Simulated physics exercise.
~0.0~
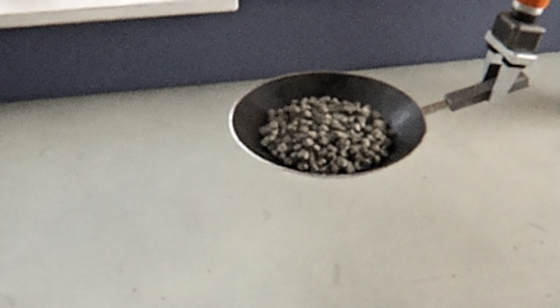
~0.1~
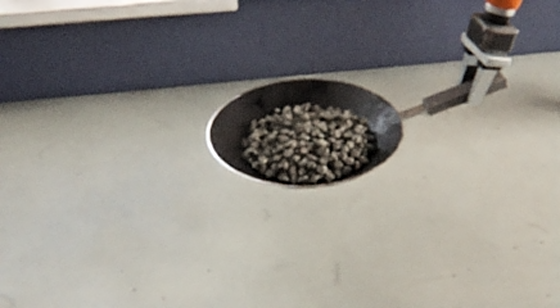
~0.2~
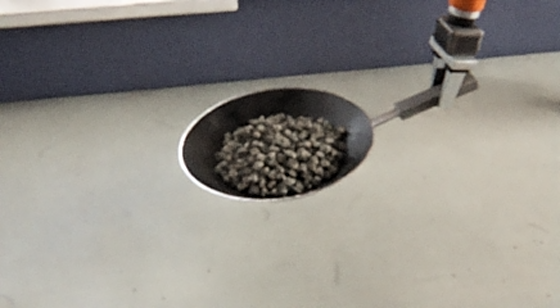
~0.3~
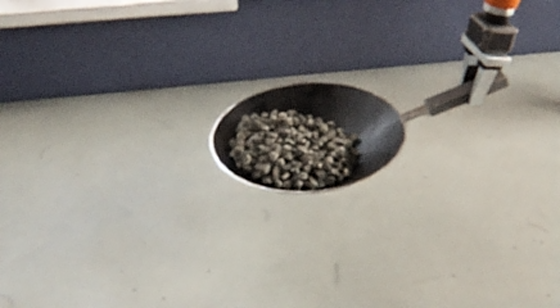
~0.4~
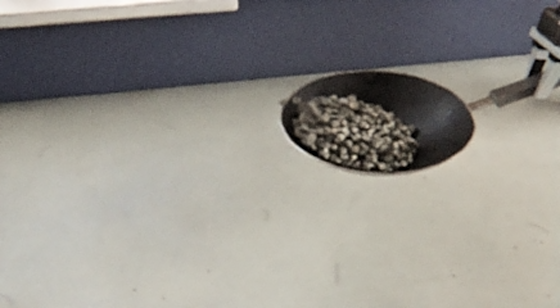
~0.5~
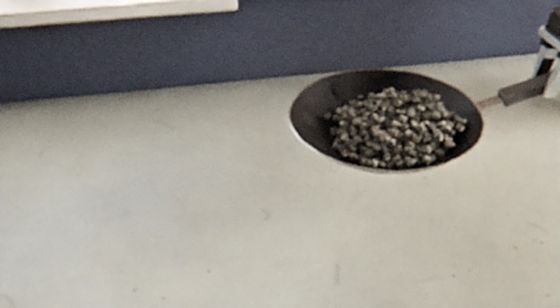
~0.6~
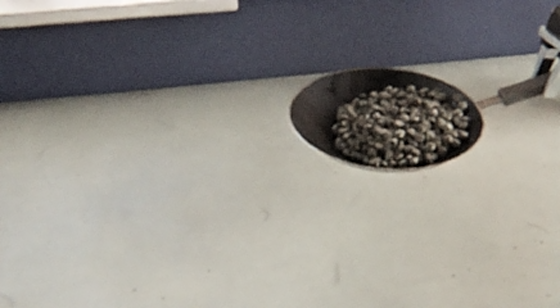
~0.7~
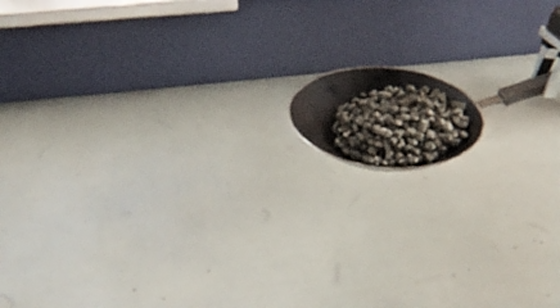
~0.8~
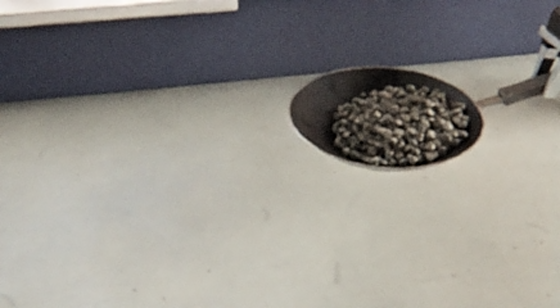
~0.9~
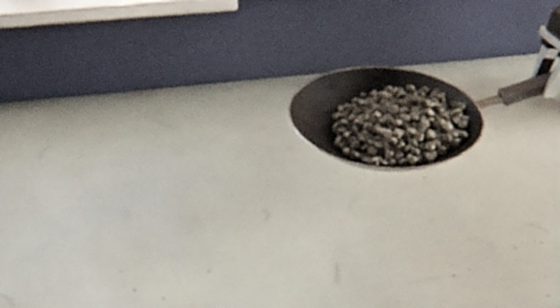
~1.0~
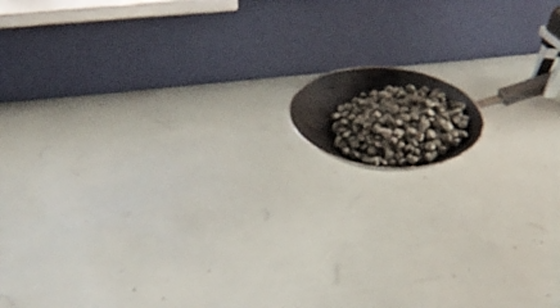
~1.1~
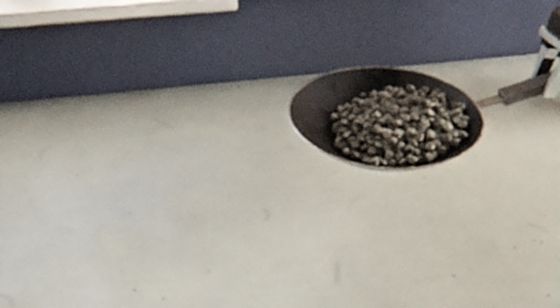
A dark wok heaped with small grey pebbles slid left across a pale tabletop, held by a robot arm at its handle, then swept back to the right past where it began. The pebbles shifted inside but stayed in as it came to rest.
